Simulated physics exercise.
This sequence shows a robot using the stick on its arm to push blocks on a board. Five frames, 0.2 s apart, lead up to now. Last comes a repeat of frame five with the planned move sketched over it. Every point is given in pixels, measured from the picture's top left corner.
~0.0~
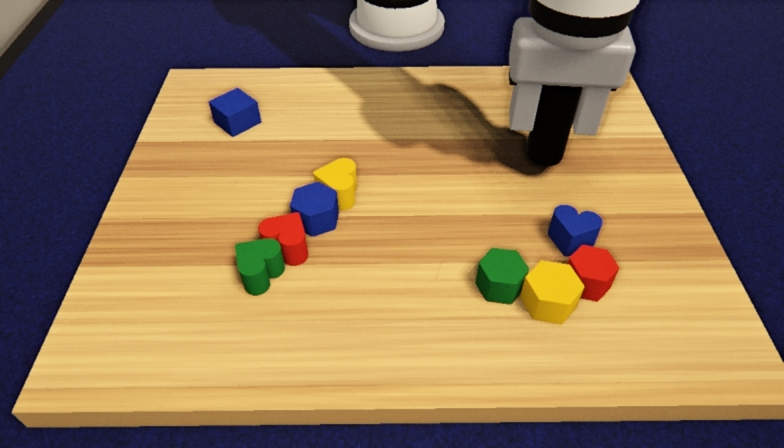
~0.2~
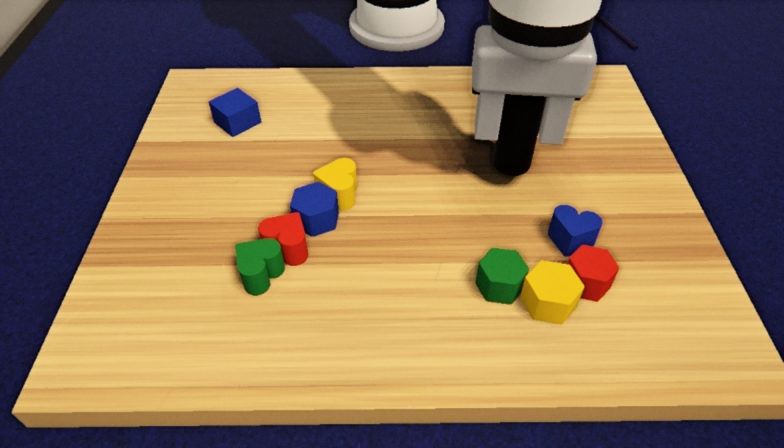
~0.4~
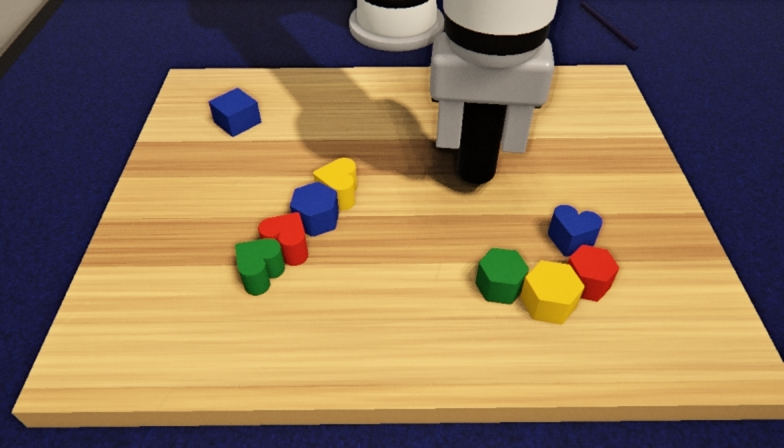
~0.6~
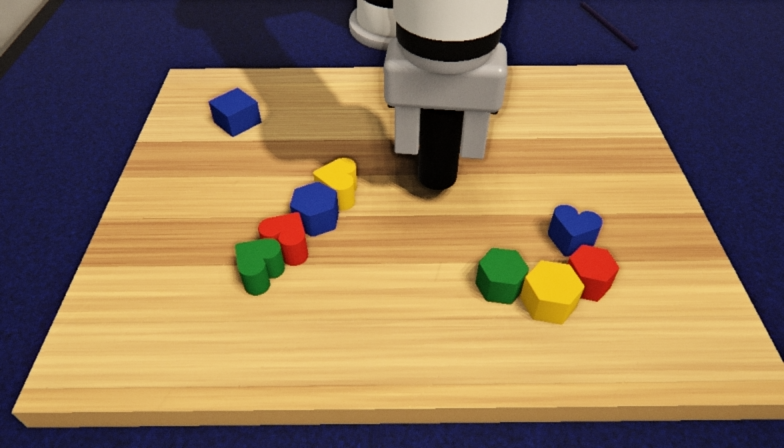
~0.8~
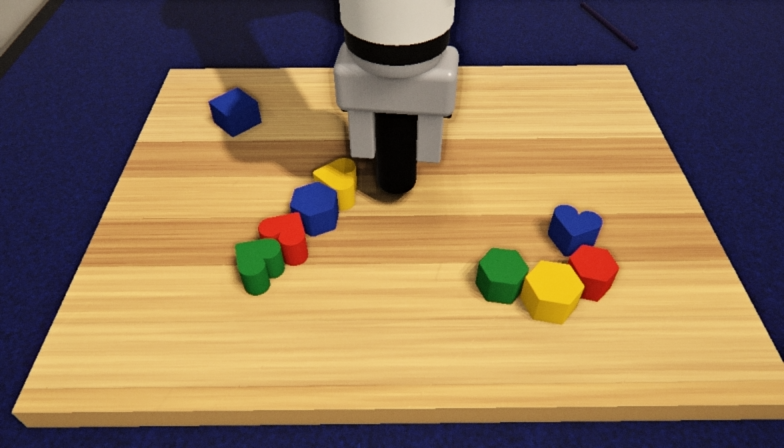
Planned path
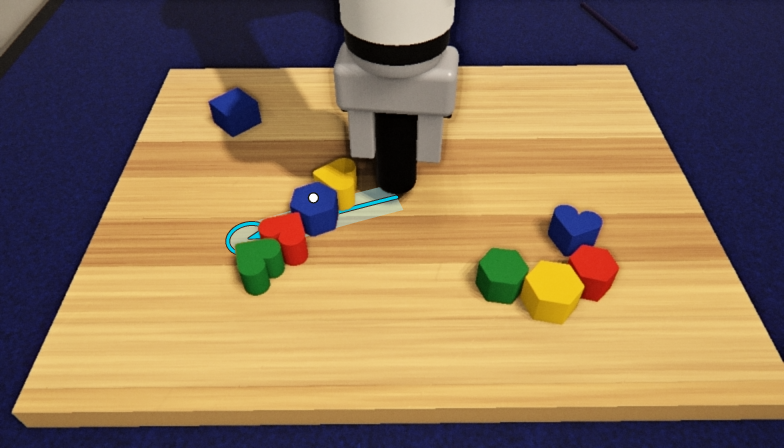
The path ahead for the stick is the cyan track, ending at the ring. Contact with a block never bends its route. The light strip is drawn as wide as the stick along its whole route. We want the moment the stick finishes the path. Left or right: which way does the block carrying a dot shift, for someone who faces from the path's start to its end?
The right.
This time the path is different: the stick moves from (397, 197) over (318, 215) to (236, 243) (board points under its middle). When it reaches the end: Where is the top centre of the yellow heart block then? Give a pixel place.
I'd say the yellow heart block ends with its top centre at (314, 169).
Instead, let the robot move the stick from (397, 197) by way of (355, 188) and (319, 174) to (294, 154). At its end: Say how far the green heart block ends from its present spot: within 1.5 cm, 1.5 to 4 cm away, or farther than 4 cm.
My prediction: Under 1.5 cm.
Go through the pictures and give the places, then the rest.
In the first frame, stick's lower end at (544, 156); green heart block at (255, 254); red heart block at (284, 228); blue hexagonal block at (313, 198); yellow heart block at (338, 173).
In the second frame, stick at (511, 165); blocks still.
In the third frame, stick at (476, 173); blocks still.
In the fourth frame, stick at (437, 179); blocks still.
In the fifth frame, stick at (397, 182); green heart block at (255, 254); red heart block at (284, 228); blue hexagonal block at (313, 198); yellow heart block at (338, 173).
Drawn move, from (397, 197) to (249, 238); the dot is on the blue hexagonal block.
The first path, step by step. One third of the way, stick at (348, 195); red heart block at (280, 231); blue hexagonal block at (304, 200); yellow heart block at (326, 169), turned 45° clockwise.
Two thirds of the way, stick at (297, 209); green heart block at (249, 269); red heart block at (254, 236), turned 65° anticlockwise; blue hexagonal block at (250, 205), turned 25° clockwise; yellow heart block at (318, 170), turned 75° clockwise.
At the end, stick at (244, 224); green heart block at (247, 275), turned 20° anticlockwise; red heart block at (231, 247), turned 75° anticlockwise; blue hexagonal block at (207, 204), turned 80° clockwise; yellow heart block at (318, 170), turned 75° clockwise.
